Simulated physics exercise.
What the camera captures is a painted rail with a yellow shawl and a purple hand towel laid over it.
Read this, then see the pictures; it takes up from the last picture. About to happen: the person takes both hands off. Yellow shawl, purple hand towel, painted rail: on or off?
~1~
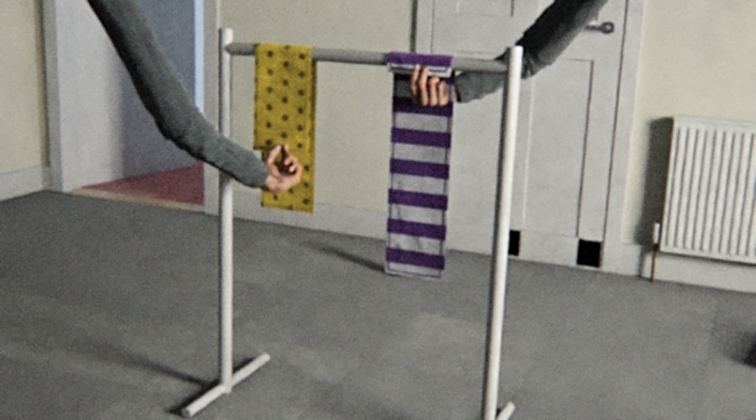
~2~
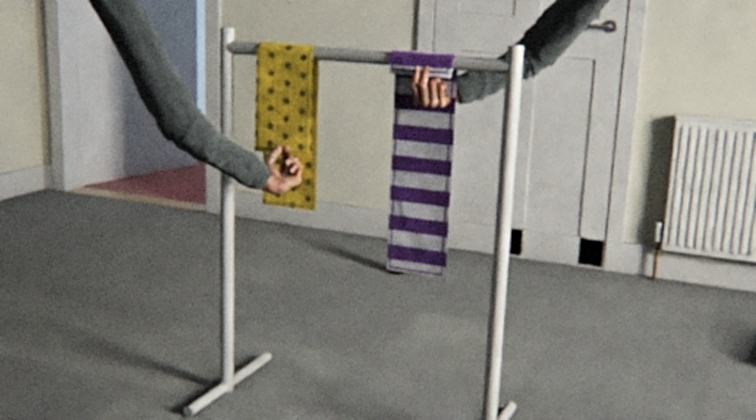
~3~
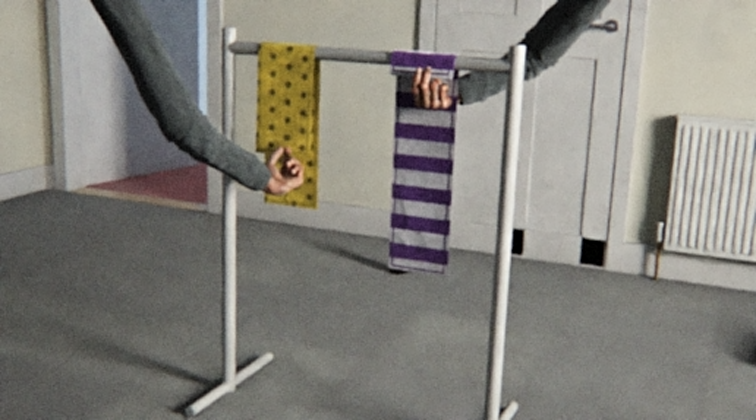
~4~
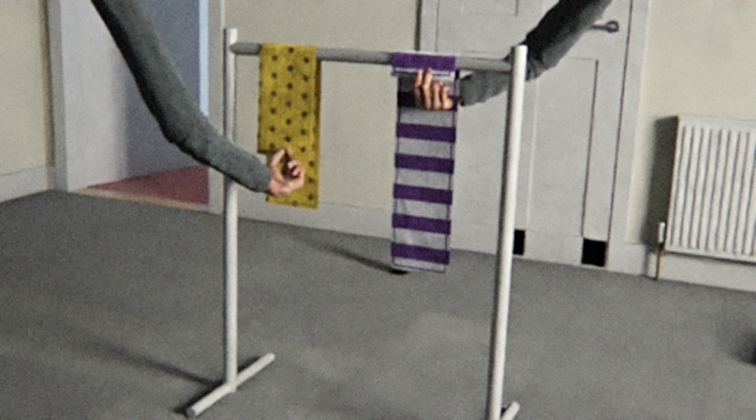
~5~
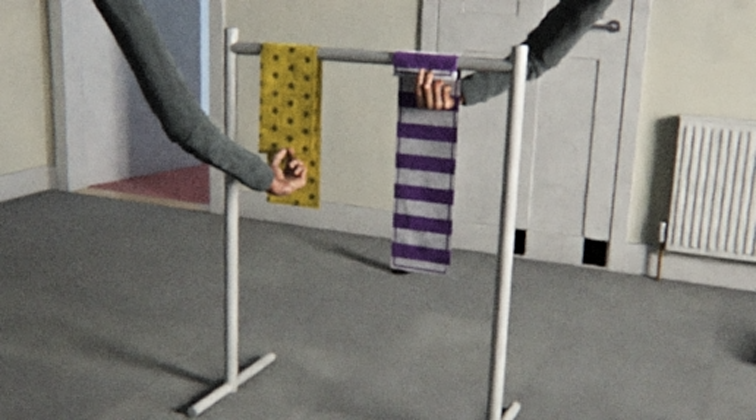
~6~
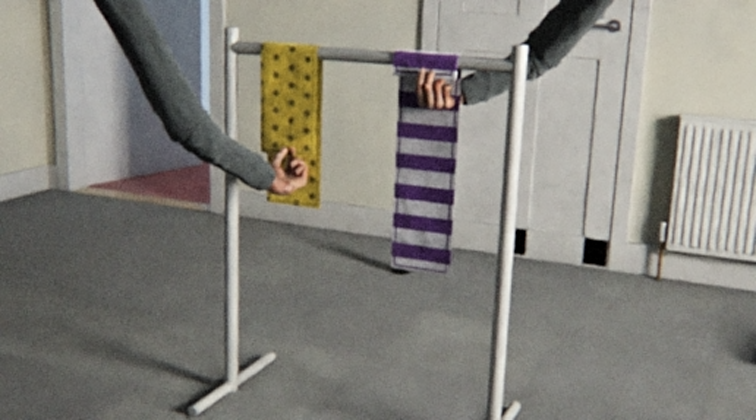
Outcome: I bet the yellow shawl stays; I bet the purple hand towel goes.
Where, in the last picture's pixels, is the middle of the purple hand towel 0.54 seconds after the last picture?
At that moment it should be near (416, 376) in the last picture's pixels.
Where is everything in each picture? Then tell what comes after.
In the first frame, shawl front hem (294, 150), back hem (300, 207); hand towel front hem (403, 68), back hem (400, 270).
In the second frame, shawl front hem (295, 151); hand towel front hem (404, 69).
In the third frame, shawl front hem (297, 152); hand towel front hem (406, 71).
In the fourth frame, shawl front hem (298, 153); hand towel front hem (407, 72).
In the fifth frame, shawl front hem (300, 153); hand towel front hem (408, 71).
In the sixth frame, shawl front hem (301, 152), back hem (306, 202), front over half the back; hand towel front hem (409, 71), back hem (406, 265), front far shorter than the back.
Then, 0.32 s after the last picture, shawl still hanging; hand towel clear of the rail and dropping near (423, 208).
Then, 0.54 s after the last picture, shawl still hanging; hand towel clear of the rail and dropping near (416, 376).
Then, 0.78 s after the last picture, shawl still hanging; hand towel in a heap on the floor.
At rest, shawl still hanging; hand towel in a heap on the floor. The yellow shawl hangs there and the purple hand towel is pulled off by its long side.
